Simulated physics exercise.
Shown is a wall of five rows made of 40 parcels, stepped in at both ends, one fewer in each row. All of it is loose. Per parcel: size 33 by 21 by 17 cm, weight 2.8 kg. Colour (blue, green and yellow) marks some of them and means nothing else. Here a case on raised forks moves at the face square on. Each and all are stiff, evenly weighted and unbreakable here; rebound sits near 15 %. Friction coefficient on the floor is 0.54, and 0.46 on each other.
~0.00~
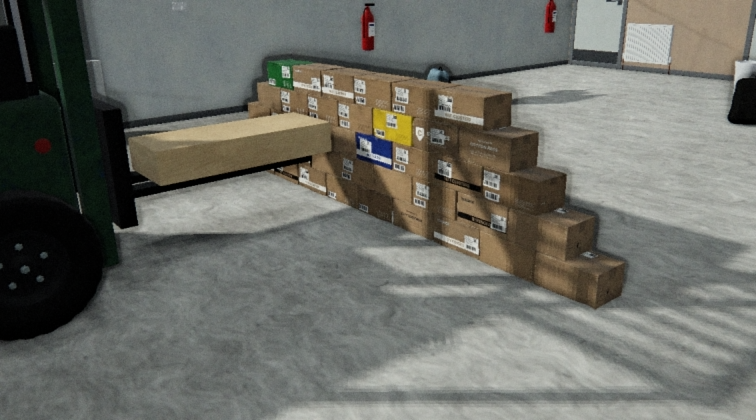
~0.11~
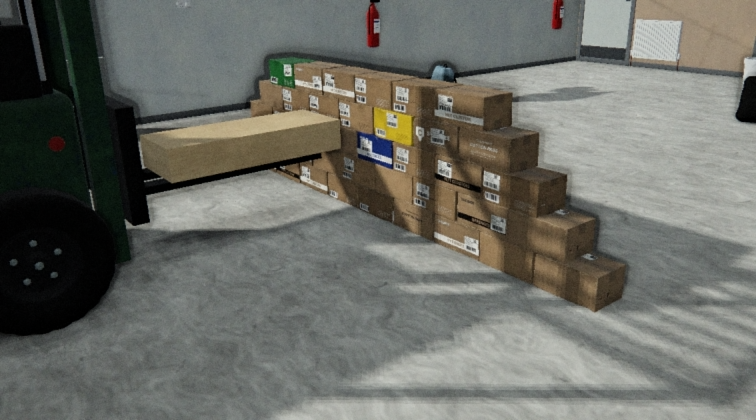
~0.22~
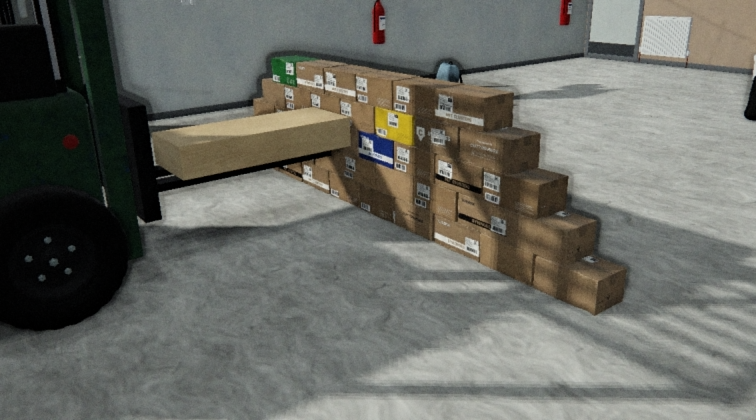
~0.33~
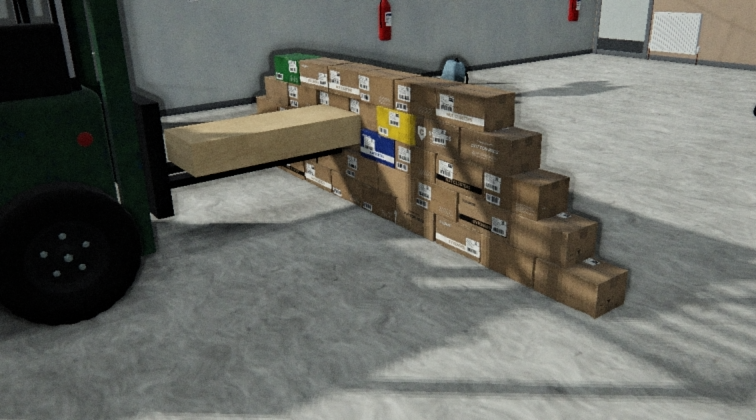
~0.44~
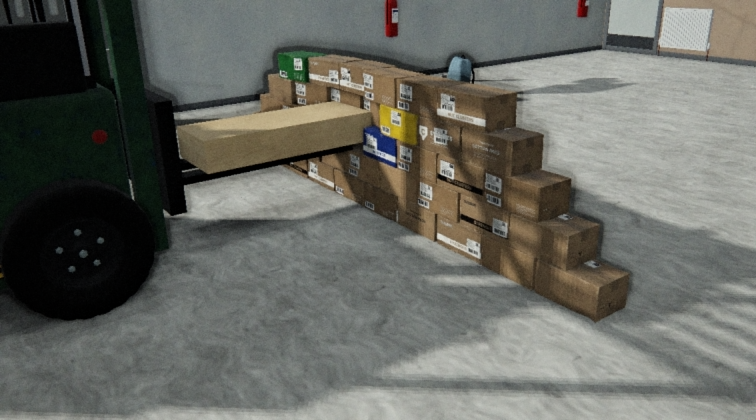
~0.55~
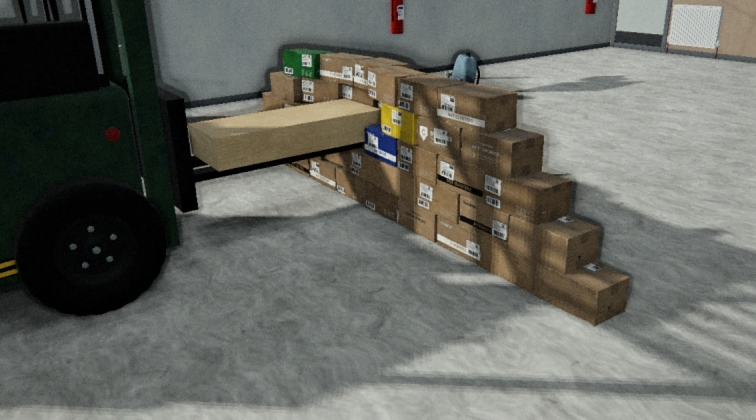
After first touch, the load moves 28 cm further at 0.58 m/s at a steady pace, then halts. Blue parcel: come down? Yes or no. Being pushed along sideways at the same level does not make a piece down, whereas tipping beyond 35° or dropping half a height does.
No.
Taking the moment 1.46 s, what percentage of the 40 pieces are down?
At that moment 20 per cent.
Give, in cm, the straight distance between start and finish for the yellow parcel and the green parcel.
Yellow ends up 0 cm away; green ends up 100 cm away.
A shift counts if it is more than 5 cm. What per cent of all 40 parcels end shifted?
Answer: 20 %.
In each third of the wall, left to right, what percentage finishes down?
Left 20, middle 40, right 0 per cent.
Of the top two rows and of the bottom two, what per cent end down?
That's 50% up top and 0% at the bottom.
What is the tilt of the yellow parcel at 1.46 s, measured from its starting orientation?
About 0°.
By 0.66 s, none of the 40 parcels down, 15 disturbed; blue parcel tilted 4°; green parcel tilted 12°.
By 0.88 s, 8 of the 40 parcels down; blue parcel tilted 6°; green parcel tilted 44°.
By 1.08 s, 9 of the 40 parcels down; blue parcel unmoved; green parcel tilted 75°, 28 cm lower.
By 1.46 s, 9 of the 40 parcels down; blue parcel unmoved; green parcel upside down.
When it is over (2.7 s), 9 of the 40 parcels down; blue parcel unmoved; green parcel upside down; yellow parcel unmoved. In pixels of the last frame, middles, blue parcel near (395, 144), green parcel near (374, 134).
